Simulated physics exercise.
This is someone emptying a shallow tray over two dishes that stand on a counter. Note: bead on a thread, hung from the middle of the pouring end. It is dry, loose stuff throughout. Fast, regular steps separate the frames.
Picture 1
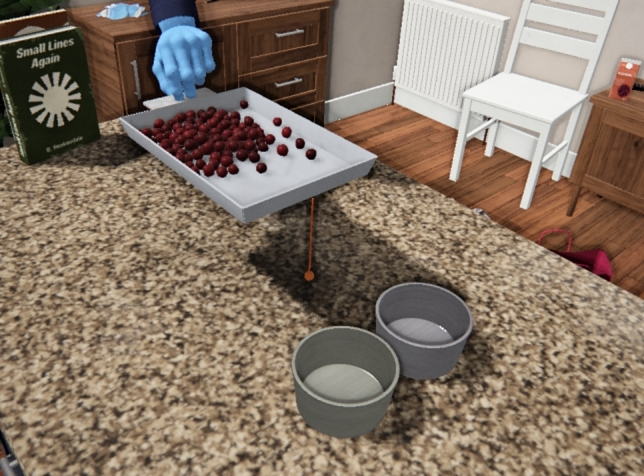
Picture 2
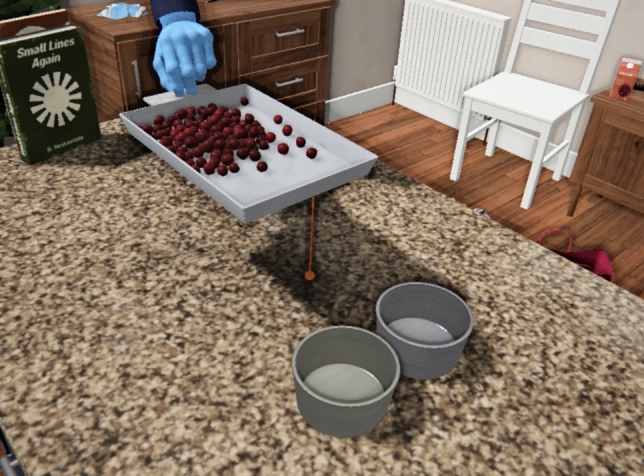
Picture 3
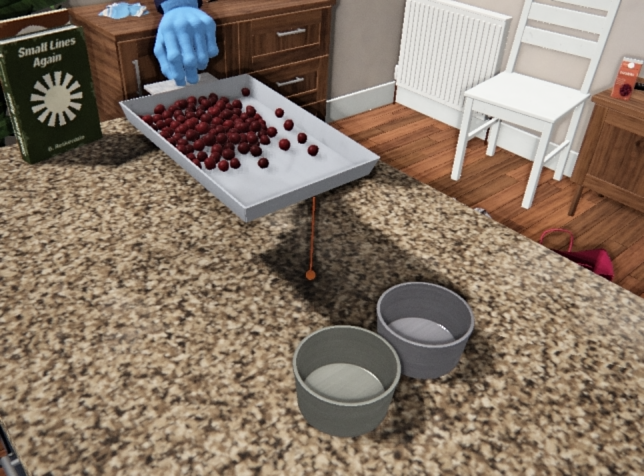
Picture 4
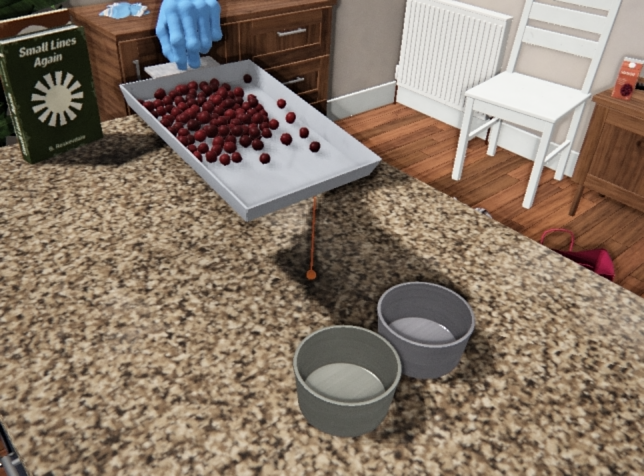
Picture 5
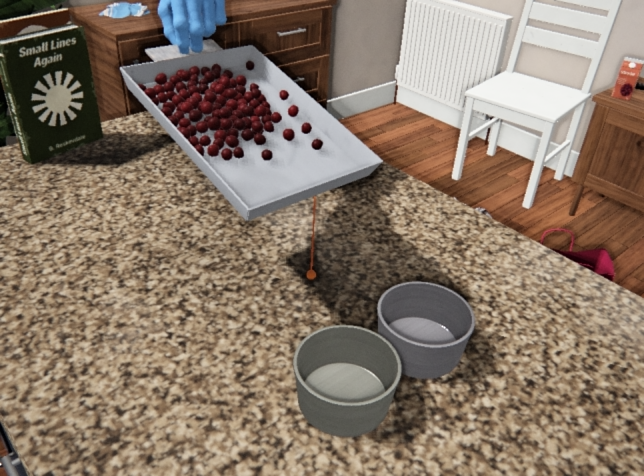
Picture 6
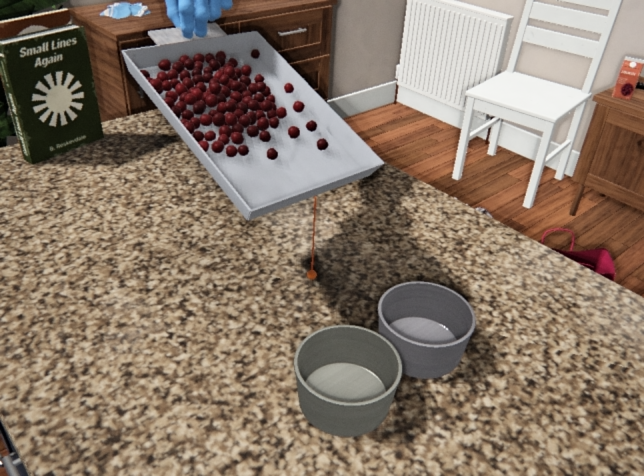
The video shows a blue-gloved hand holding a shallow gray tray of dark red dried cherries above a speckled counter with two empty round dishes, then gradually raising the tray's far end so it slopes more steeply.
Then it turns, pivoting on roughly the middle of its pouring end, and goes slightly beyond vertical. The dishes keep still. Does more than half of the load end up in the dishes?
No.
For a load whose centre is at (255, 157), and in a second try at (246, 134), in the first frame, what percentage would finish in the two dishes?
Shares in turn: 40 % and 30 %.
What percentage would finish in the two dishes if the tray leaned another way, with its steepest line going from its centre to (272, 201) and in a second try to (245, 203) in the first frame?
Lab note: Try one about 0 %, try two 0 %.
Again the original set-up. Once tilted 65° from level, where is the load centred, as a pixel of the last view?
Somewhere about (327, 176).
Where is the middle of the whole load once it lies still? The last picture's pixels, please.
Centre at rest, last view: Approx. (361, 337).
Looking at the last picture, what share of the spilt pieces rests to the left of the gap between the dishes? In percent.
Near 70 in a hundred.
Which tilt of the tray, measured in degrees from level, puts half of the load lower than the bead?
I'd say close to 100 degrees.
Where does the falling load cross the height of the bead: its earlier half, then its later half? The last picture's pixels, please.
Near (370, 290) and later near (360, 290).
Soon after the last picture, tray tipped steeply; most on the tray; a stray few in the right dish; a stray few outside both; a small part in the air.
A little later, tray tipped past a quarter turn; about a quarter on the tray; a small part in the left dish; a small part in the right dish; about a third outside both; about a quarter in the air.
Later still, tray tipped past a quarter turn; a small part in the left dish; a small part in the right dish; most outside both.
By the end, tray tipped past a quarter turn; a small part in the left dish; a small part in the right dish; most outside both.
